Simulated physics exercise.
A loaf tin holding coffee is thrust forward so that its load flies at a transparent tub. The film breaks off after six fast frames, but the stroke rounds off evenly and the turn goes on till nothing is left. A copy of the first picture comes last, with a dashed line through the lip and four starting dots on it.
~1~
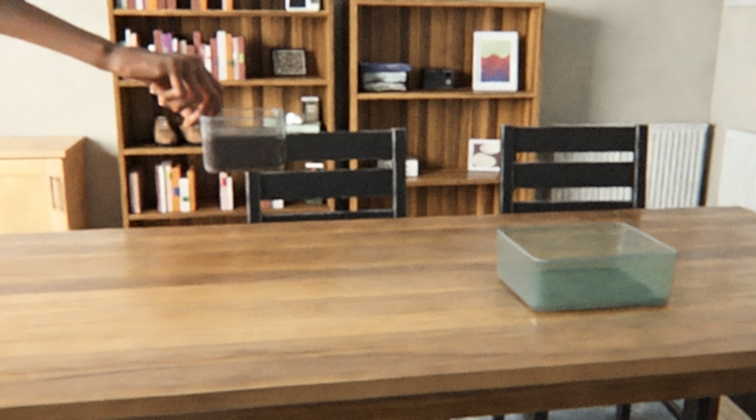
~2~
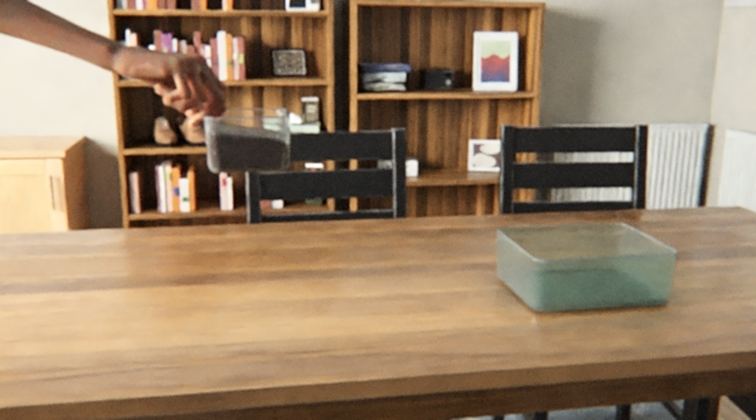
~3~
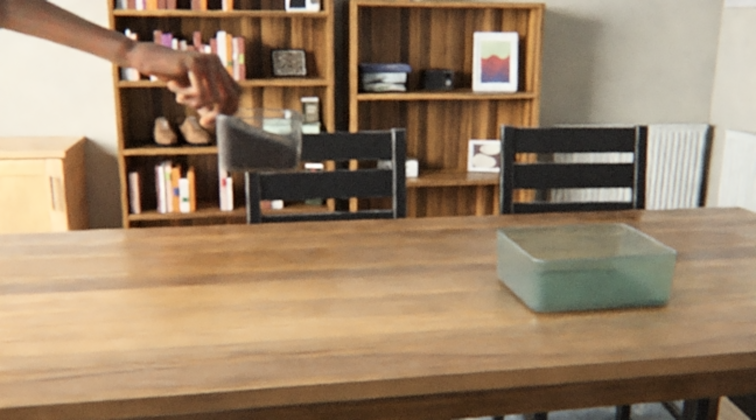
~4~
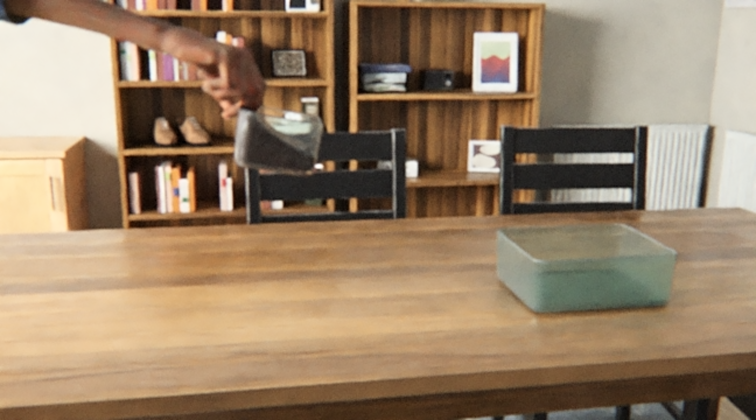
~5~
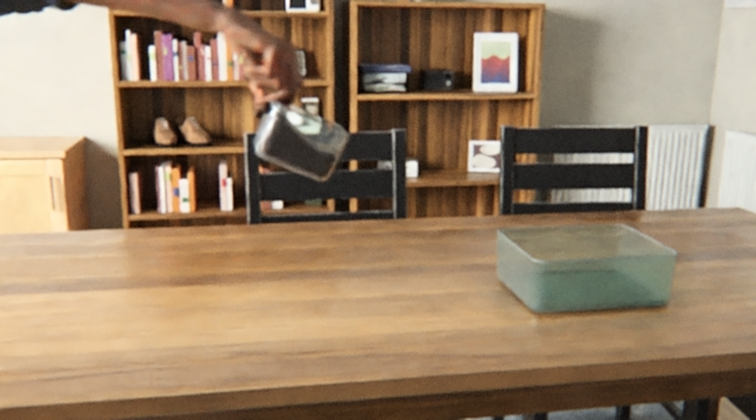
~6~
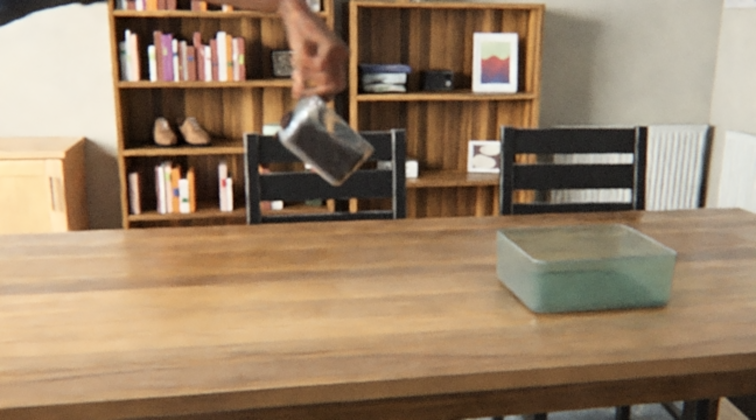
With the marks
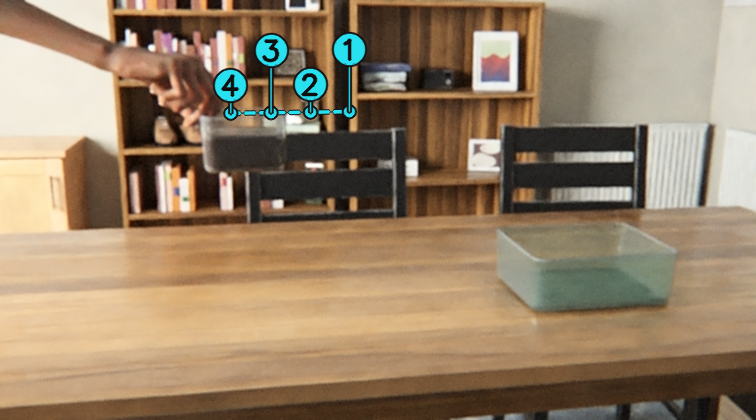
The footage shows a hand holding a small container of dark coffee above a wooden table, moving it rightward and slightly down while tipping it increasingly toward the right, as a transparent greenish tub sits still on the tabletop.
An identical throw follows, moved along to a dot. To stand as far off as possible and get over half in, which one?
Use spot 2.
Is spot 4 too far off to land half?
Yes, it does.
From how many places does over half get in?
Two of the four.
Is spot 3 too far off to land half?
Yes, it does.
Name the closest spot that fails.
Here it is spot 3.
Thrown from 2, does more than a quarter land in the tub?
Yes, it does.
On the marked copy, 1 at (349, 111); 2 at (310, 112); 3 at (271, 112); 4 at (230, 113).
With 1, about 62 % lands in the tub, 6 % falls short and 32 % goes beside or beyond.
With 2, about 64 % lands in the tub, 18 % falls short and 18 % goes beside or beyond.
With 3, about 19 % lands in the tub, 74 % falls short and 7 % goes beside or beyond.
With 4, about 0 % lands in the tub, 98 % falls short.
